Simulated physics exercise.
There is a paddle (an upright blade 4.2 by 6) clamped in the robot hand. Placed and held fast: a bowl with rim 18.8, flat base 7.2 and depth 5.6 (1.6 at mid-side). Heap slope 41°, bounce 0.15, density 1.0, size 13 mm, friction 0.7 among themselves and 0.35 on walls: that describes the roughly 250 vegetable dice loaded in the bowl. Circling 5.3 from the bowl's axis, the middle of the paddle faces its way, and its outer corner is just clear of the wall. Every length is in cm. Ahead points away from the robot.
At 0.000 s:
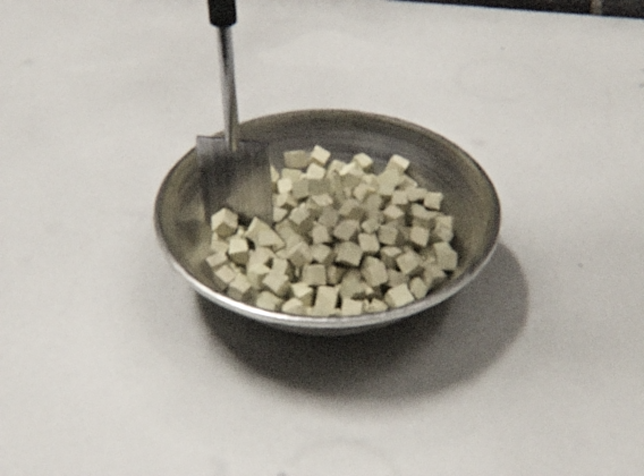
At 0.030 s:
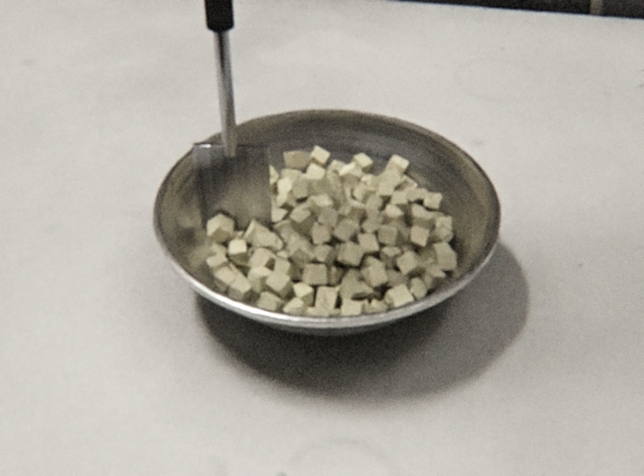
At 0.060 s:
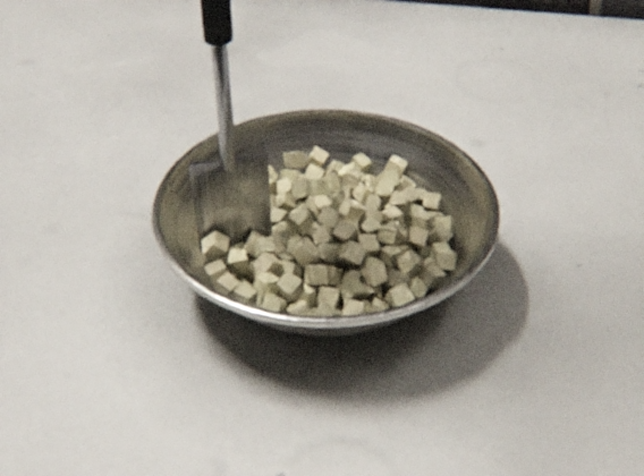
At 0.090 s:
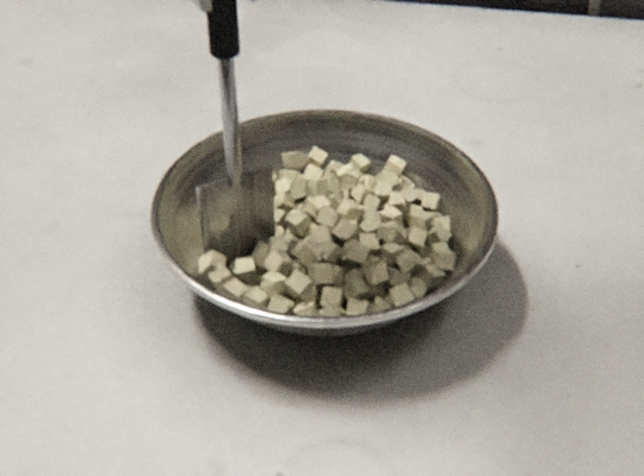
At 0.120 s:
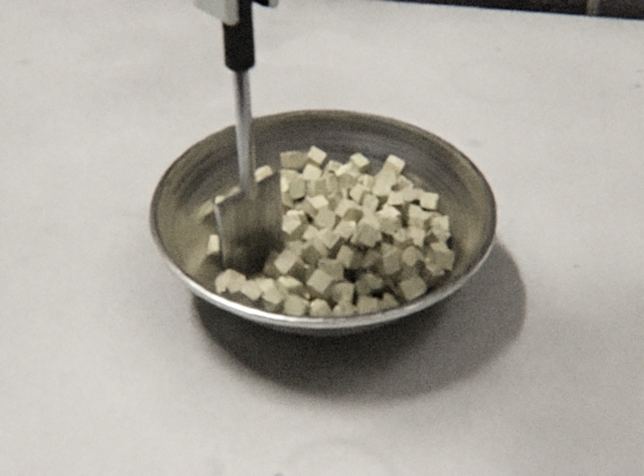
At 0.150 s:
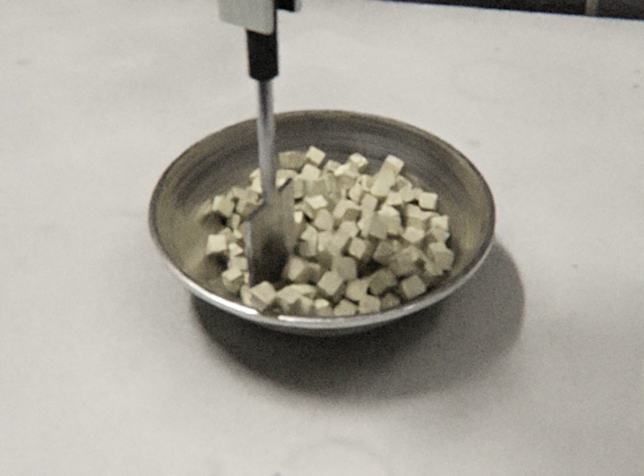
A flat metal paddle with a black handle, held from above by a robot hand that edges into view, sweeps down the bowl's left side toward the front, turning edge-on as it curves right and nudging nearby pieces. The wide metal bowl stays put, holding a heap of pale, cream-coloured vegetable dice. The setting is a plain light-grey surface, seen from above at an angle by a steady camera.
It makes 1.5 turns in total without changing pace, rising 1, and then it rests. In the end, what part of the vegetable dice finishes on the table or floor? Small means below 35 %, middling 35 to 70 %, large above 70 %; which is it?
Verdict: Small.
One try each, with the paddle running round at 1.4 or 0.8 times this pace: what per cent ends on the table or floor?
Around 40 percent for the first try and 25 percent for the second.
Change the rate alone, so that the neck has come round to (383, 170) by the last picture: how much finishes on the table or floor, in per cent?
About 45 per cent.
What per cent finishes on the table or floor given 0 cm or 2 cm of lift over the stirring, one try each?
Close to 35 percent and close to 20 percent.
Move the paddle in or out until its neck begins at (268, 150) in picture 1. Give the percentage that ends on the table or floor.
Close to 15 in a hundred.
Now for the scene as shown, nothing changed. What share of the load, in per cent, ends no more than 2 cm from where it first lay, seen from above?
Near 35 per cent of the pieces.
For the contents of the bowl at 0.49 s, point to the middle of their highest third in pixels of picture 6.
(314, 149), roughly.
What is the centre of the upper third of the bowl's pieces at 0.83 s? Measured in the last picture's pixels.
(308, 265).
After 0.49 s, 254° round, highest piece 9 above the table; 225 in the bowl, 18 on the table or floor, 11 in flight or on the tool.
After 0.83 s, 77° round, highest piece 7 above the table; 194 in the bowl, 56 on the table or floor, 4 in flight or on the tool.
After 1.20 s, 180° round, highest piece 6 above the table; 189 in the bowl, 65 on the table or floor.
After 1.90 s, 180° round, highest piece 6 above the table; 189 in the bowl, 65 on the table or floor.
At rest, 189 in the bowl, 65 on the table or floor. That is 26 % on the table or floor.
